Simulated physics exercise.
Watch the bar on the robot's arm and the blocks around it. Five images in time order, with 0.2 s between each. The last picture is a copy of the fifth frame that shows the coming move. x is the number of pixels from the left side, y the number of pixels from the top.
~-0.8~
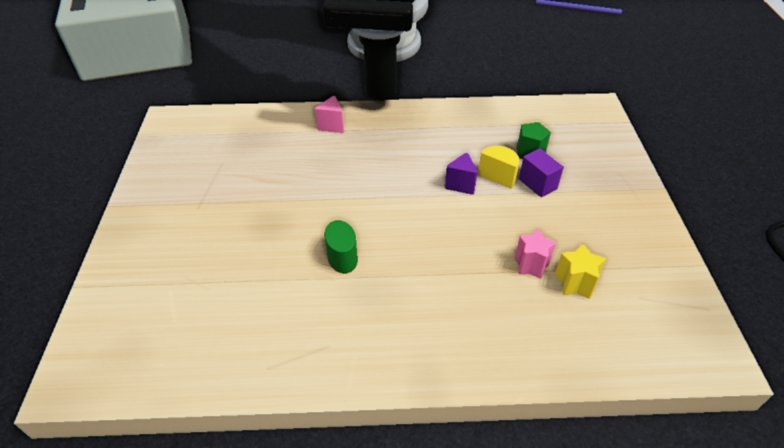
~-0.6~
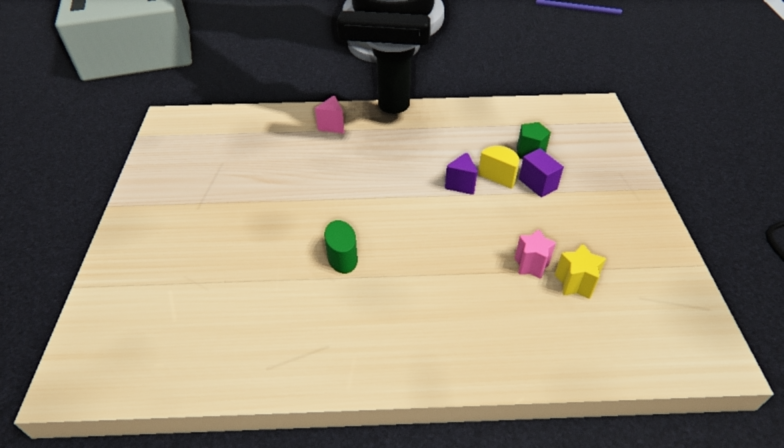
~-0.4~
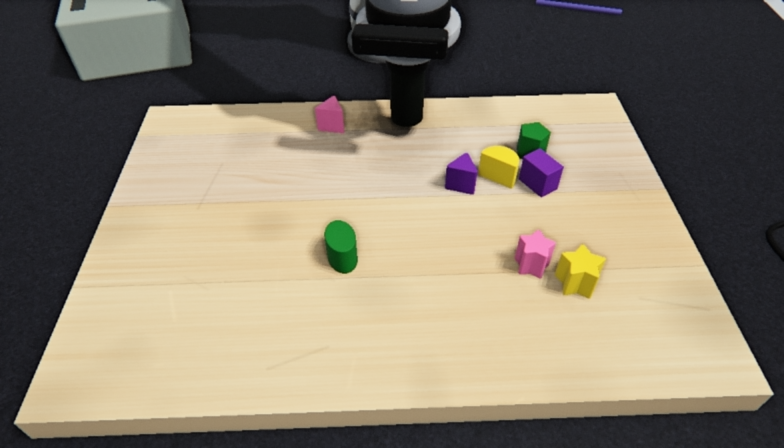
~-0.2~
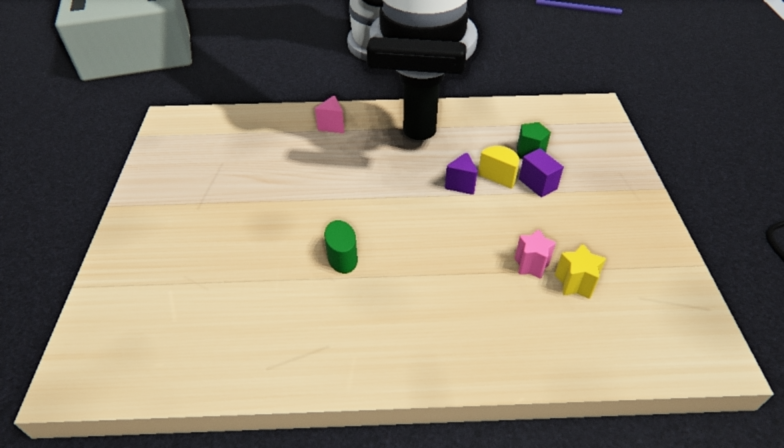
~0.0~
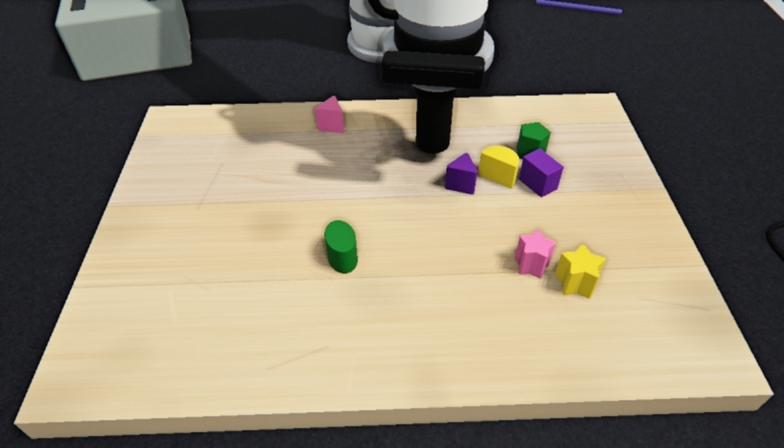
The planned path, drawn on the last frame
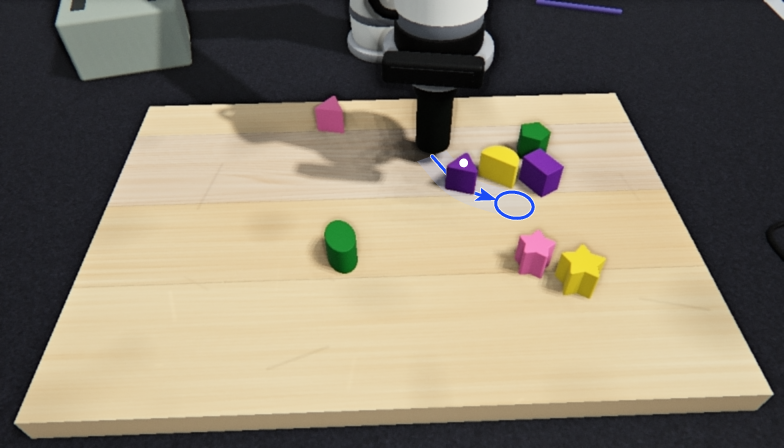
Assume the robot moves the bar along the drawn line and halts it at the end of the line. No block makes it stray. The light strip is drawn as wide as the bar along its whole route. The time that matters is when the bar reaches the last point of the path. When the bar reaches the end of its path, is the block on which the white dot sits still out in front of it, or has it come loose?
At that point it is off to one side or behind.
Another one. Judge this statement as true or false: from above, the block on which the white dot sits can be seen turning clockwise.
The statement is correct.
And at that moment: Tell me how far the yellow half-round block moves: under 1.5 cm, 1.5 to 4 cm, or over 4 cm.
It slides not even 1.5 cm.
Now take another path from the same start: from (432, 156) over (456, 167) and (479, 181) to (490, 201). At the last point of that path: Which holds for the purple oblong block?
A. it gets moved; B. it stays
(A)
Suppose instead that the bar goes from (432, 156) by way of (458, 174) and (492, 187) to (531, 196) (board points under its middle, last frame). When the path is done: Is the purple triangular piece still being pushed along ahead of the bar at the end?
My answer is no.
Drawn move, from (432, 156) over (450, 177) and (478, 194) to (514, 205); the dot is on the purple triangular piece.
On the path given first. One third of the way, bar (452, 164); purple triangular piece (470, 170).
Two thirds of the way, bar (481, 182); purple triangular piece (497, 191), turned 35° clockwise.
At the end, bar (517, 192); purple triangular piece (515, 203), turned 65° clockwise; yellow half-round block still.
